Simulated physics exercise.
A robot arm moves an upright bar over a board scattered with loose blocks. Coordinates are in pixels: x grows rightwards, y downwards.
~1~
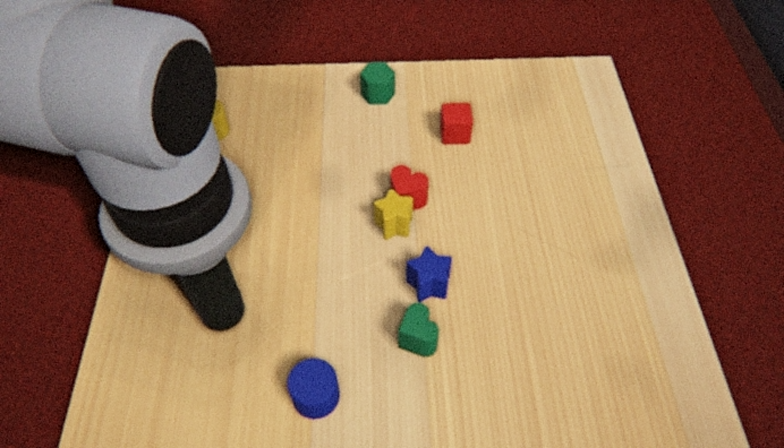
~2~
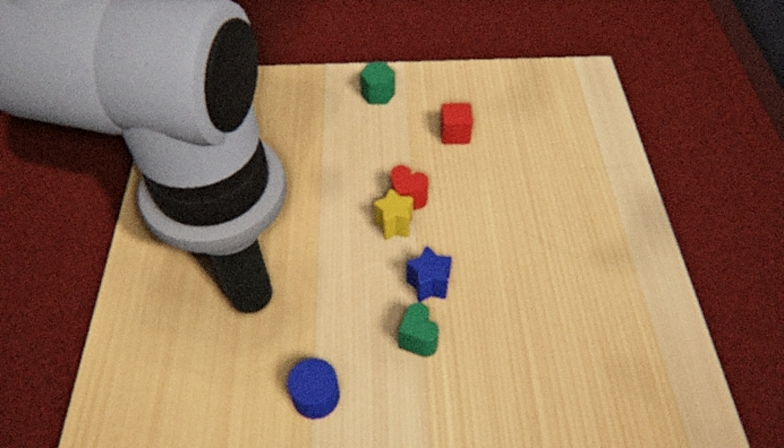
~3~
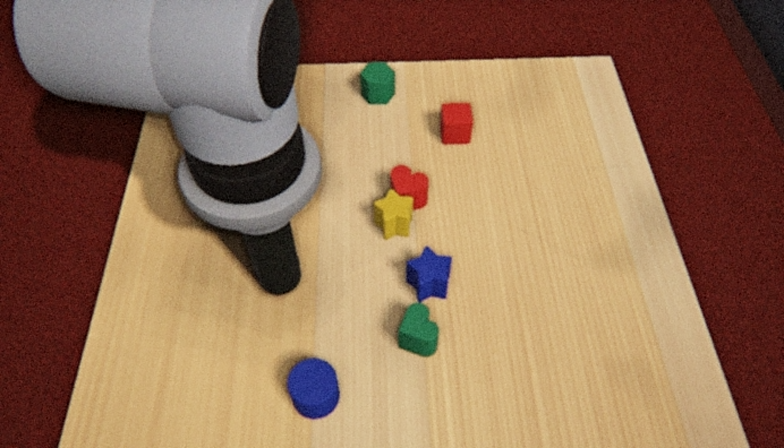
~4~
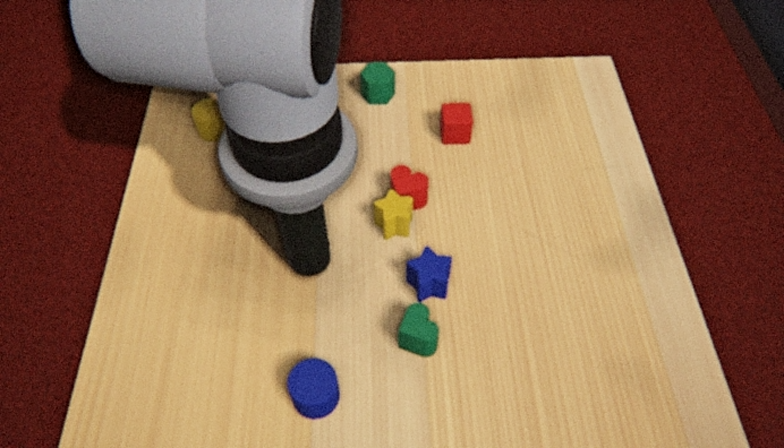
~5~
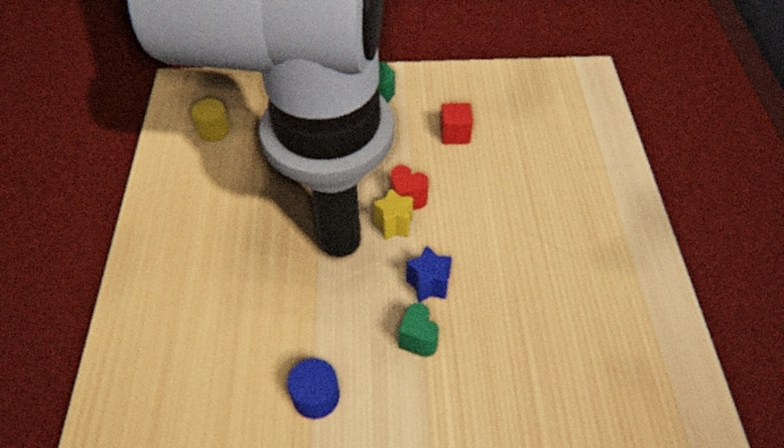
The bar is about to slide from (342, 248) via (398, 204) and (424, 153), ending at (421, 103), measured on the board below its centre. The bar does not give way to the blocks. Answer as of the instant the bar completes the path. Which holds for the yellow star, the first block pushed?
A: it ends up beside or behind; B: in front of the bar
A
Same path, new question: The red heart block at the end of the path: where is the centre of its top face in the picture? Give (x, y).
When the path ends, it will be at (457, 150).
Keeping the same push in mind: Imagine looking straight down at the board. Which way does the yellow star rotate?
Looking from above, the answer is clockwise.
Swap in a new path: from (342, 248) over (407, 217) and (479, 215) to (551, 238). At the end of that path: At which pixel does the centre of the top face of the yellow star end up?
Put as a pixel place, it's (522, 177).
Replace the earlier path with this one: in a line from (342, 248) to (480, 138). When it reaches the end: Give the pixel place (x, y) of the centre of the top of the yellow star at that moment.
(432, 196)
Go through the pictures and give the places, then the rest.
In the first frame, bar's lower end at (223, 313); yellow star at (394, 205); red heart block at (408, 179); red square at (457, 112).
In the second frame, bar at (251, 296); blocks still.
In the third frame, bar at (280, 278); blocks still.
In the fourth frame, bar at (310, 260); blocks still.
In the fifth frame, bar at (341, 241); yellow star at (394, 205); red heart block at (408, 179); red square at (457, 112).
On the path given first. One third of the way, bar at (398, 197); yellow star at (429, 196), turned 55° clockwise; red heart block at (432, 167), turned 60° anticlockwise.
Two thirds of the way, bar at (425, 146); yellow star at (431, 195), turned 70° clockwise; red heart block at (457, 150), turned 20° clockwise.
At the end, bar at (421, 96); yellow star at (431, 195), turned 70° clockwise; red heart block at (457, 150), turned 20° clockwise; red square still.
